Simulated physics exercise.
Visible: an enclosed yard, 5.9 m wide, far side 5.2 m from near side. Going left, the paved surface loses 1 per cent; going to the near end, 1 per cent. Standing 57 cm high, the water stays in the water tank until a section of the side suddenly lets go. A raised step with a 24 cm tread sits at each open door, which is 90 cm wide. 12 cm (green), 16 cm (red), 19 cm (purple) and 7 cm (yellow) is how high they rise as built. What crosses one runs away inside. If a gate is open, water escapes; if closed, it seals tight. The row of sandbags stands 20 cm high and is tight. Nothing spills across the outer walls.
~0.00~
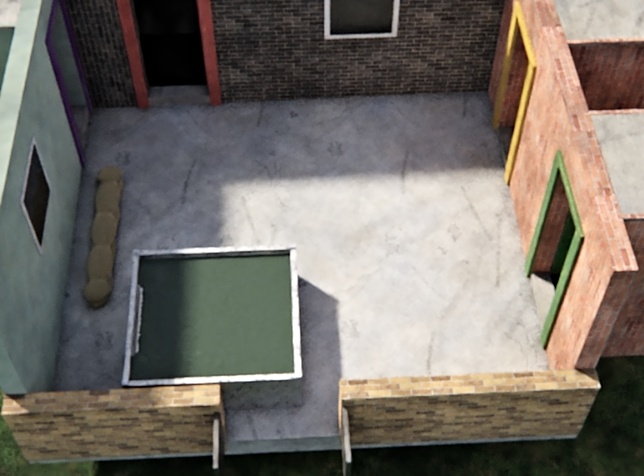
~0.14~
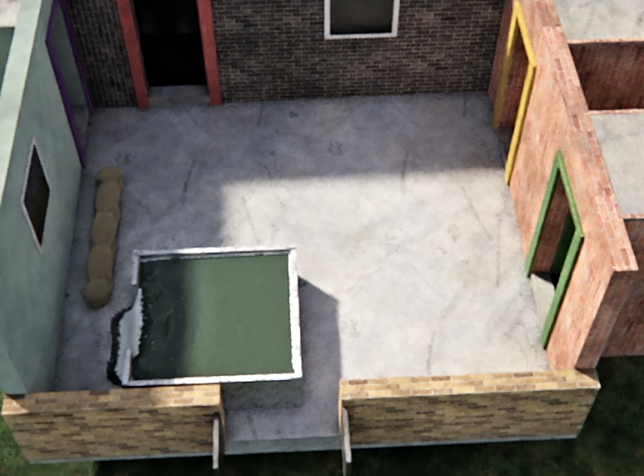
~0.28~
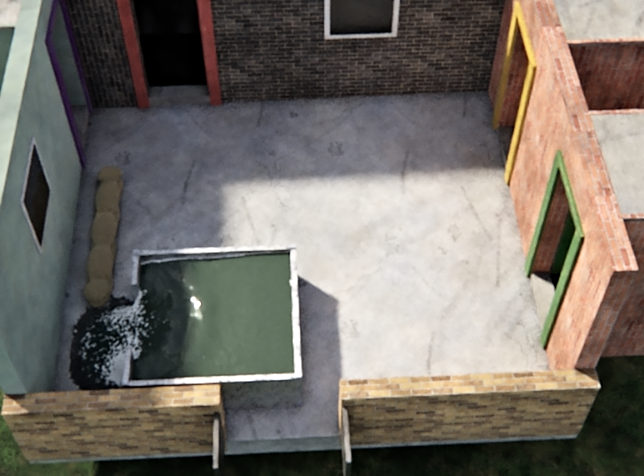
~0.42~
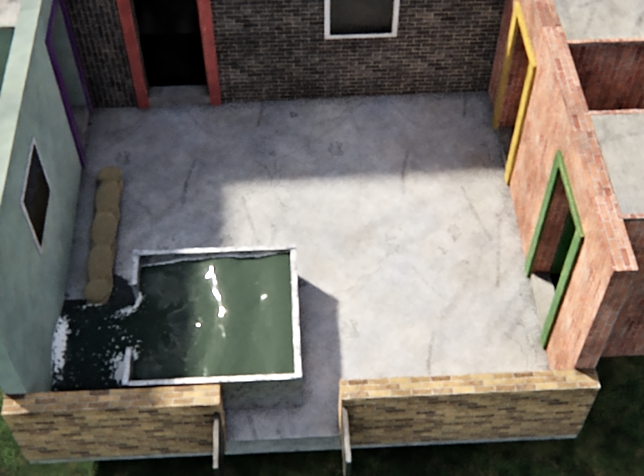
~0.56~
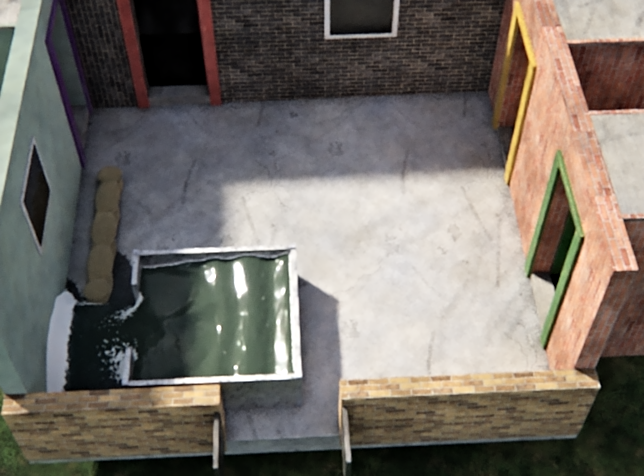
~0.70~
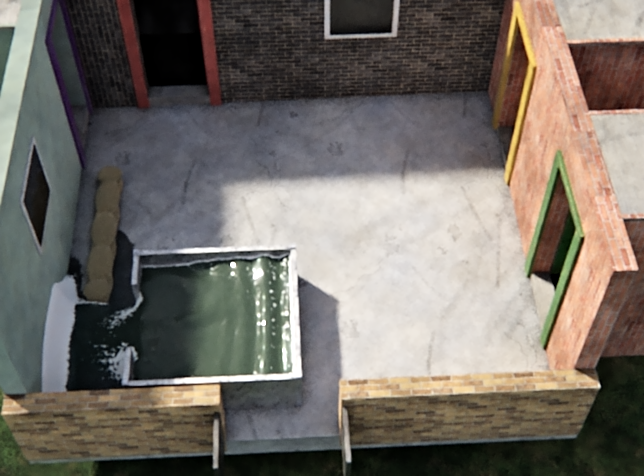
At the start, dark green water lies still in a white-rimmed tank in a walled yard. Then water pours out through the tank's left side, foaming onto the pale floor and reaching the wall. Finally it spreads back beside the rounded tan objects, while the rippling water inside the tank sinks slightly.
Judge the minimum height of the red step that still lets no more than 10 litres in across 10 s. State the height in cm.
My estimate is 7.5 cm.
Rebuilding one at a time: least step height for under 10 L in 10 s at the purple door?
Roughly 16 cm at the purple door.
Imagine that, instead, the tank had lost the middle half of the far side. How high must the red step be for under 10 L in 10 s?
Close to 18 cm at the least.
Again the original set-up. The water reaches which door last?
It's the yellow door.
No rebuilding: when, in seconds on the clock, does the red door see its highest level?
The depth peaks at about 5.0 seconds.
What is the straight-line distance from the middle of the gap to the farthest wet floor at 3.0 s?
4.6 m.
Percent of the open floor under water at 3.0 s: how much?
Approximately 30 % of it.
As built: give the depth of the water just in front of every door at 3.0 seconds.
At the green door the depth is 0 cm, at red 9 cm, at purple 12 cm and at yellow 0 cm.
After 1.4 s water covers 10 % of the floor, deepest (52 cm) near (50, 416); it has not reached the red door.
After 3.0 s water covers 30 % of the floor, deepest (31 cm) near (128, 412); 9 cm at the red door, 0 litres in over its 16 cm step.
After 10.0 s water covers 95 % of the floor, deepest (16 cm) near (48, 431); 6 cm at the red door, 0 litres in over its 16 cm step.
At the red door as built, the water arrived by 2.4 s and peaked near 10 cm at 5.2 s.
Run again over the same 10 s with other heights there, 13 litres in over 7 cm, 5 litres over 8.5 cm. The limit of 10 litres is kept from about 7.5 cm up.
